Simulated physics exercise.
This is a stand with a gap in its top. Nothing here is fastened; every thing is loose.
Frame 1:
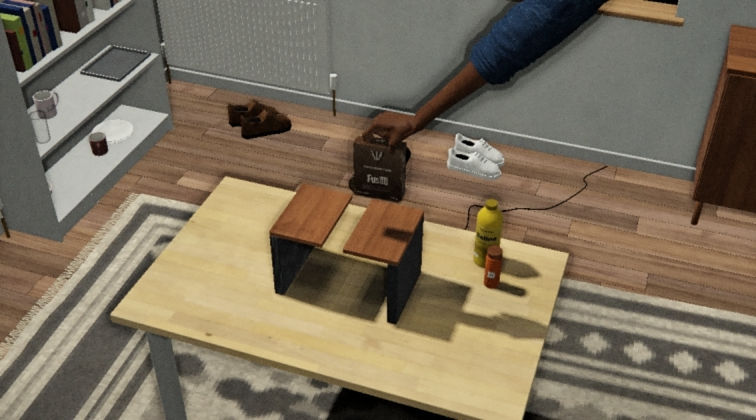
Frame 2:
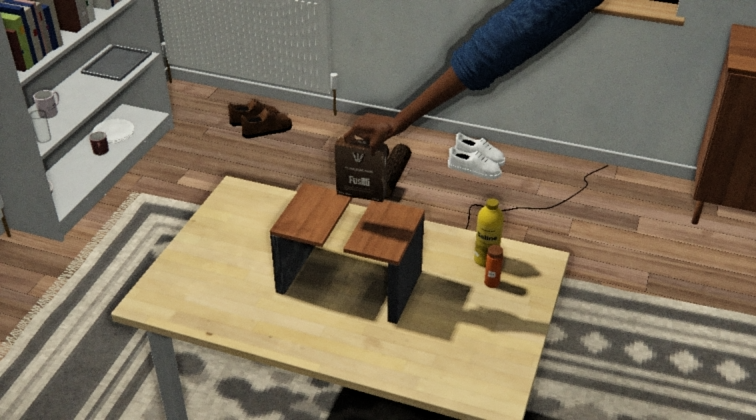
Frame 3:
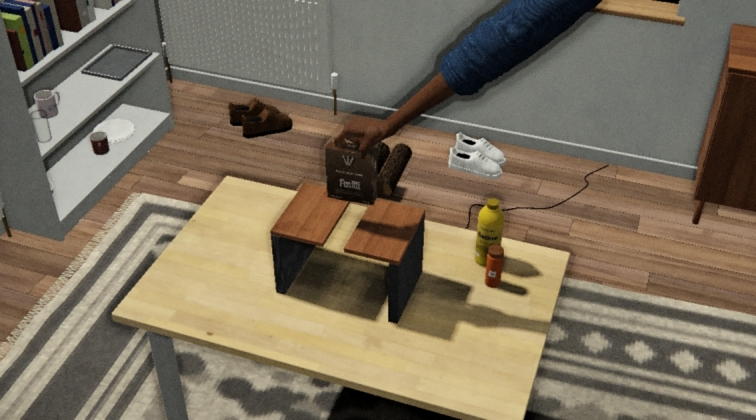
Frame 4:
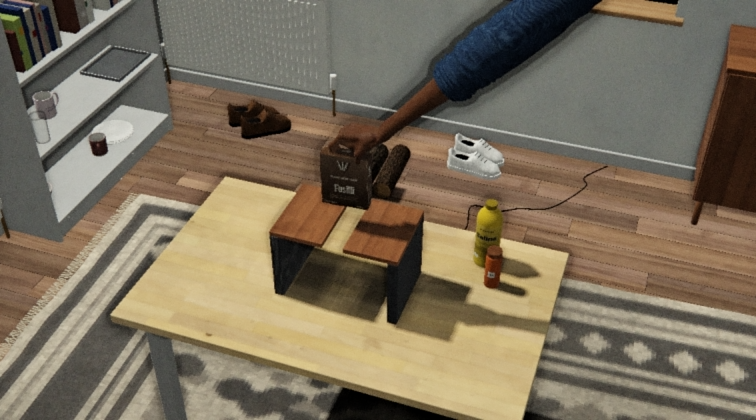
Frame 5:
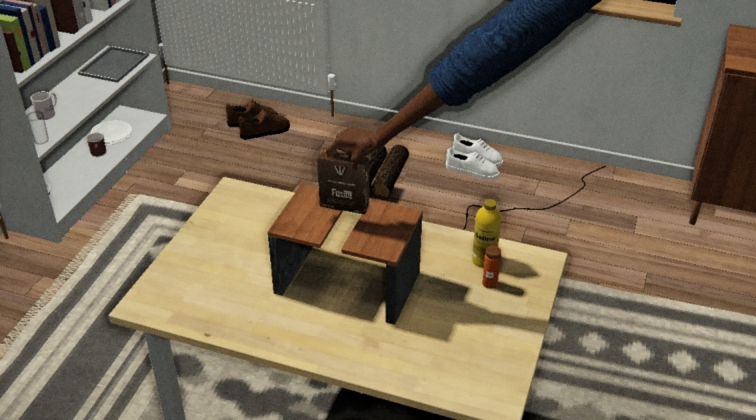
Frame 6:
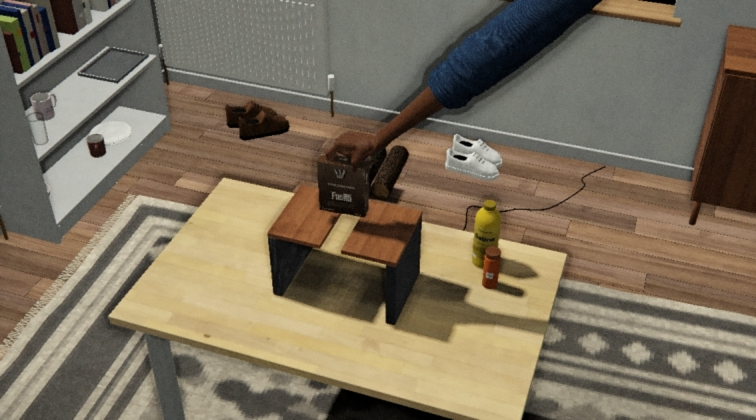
A hand moves a brown packet left over a gapped stand and holds it there.
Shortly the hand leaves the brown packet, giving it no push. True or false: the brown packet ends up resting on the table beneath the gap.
False.
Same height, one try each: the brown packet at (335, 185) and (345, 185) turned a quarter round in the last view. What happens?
Try one: It gets jammed. Try two: It slips past.
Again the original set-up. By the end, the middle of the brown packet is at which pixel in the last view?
Pretty much around (344, 197), I'd say.
Then, 0.20 s later than the last frame, brown packet moved a little near (344, 198).
Then, 0.30 s later than the last frame, brown packet moved a little near (344, 197).
When it is over, moved from the start, brown packet; the other 2 as before. End places, in pixels of the last picture, brown packet near (344, 198). The packet is caught.
